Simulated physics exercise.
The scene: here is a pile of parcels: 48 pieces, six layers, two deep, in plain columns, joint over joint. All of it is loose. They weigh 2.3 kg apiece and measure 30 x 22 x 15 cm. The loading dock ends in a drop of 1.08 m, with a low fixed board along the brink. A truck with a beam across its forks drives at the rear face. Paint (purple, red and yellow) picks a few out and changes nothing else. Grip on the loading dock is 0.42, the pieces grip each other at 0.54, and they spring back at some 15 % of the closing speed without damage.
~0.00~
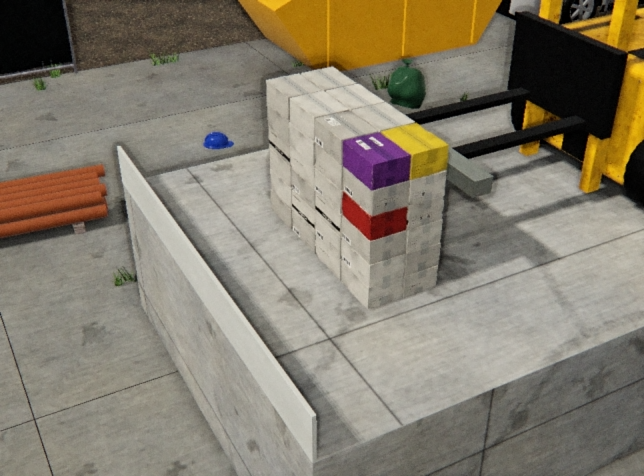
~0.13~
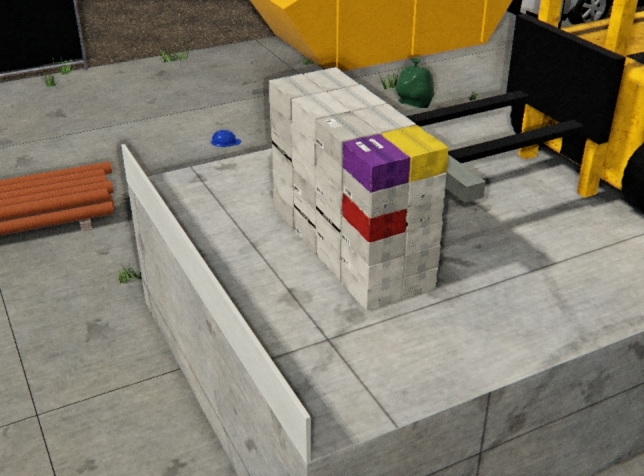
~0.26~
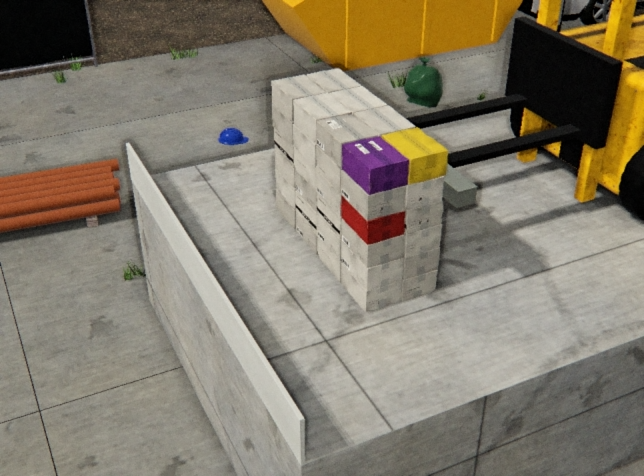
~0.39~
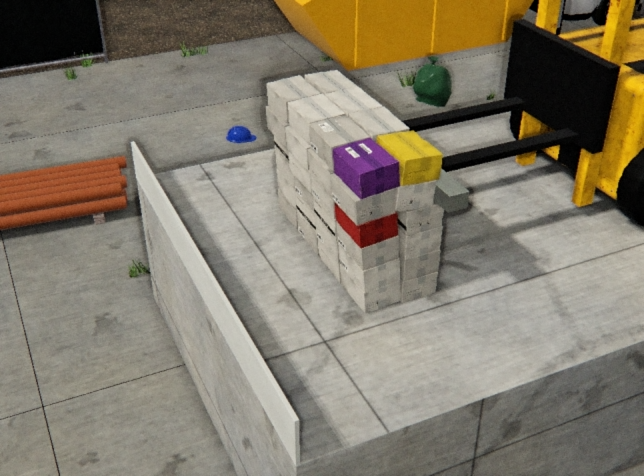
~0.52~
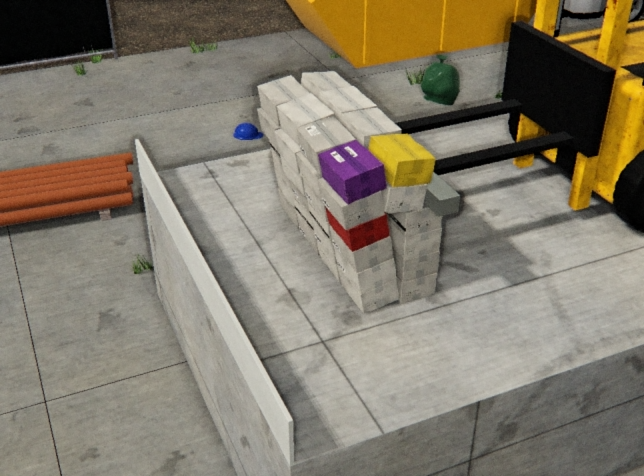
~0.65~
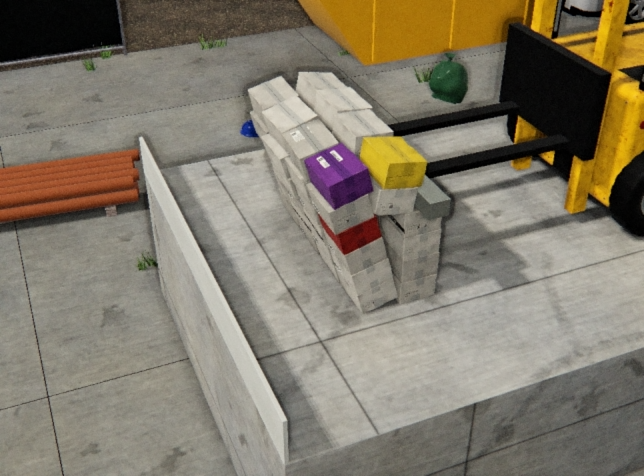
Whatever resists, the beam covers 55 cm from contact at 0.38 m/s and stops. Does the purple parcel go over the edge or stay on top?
That parcel drops off.
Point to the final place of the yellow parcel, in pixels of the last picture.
At about (313, 246).
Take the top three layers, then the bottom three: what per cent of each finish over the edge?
Top 20, bottom 0 per cent.
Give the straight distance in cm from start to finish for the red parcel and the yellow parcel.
Moved: Red 75, yellow 70.
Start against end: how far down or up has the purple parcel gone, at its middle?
It ends some 182 cm lower.
Around 0.96 s, none of the 48 parcels over the edge, 37 disturbed; purple parcel tipped 30°, 52 mm lower; red parcel tipped 30°.
Around 1.30 s, none of the 48 parcels over the edge, 36 disturbed; purple parcel on its side; red parcel on its side.
Finally (2.5 s), 4 of the 48 parcels over the edge; purple parcel upside down; yellow parcel on its side; red parcel on its side. Seen by the last camera, middles, yellow parcel near (313, 246).
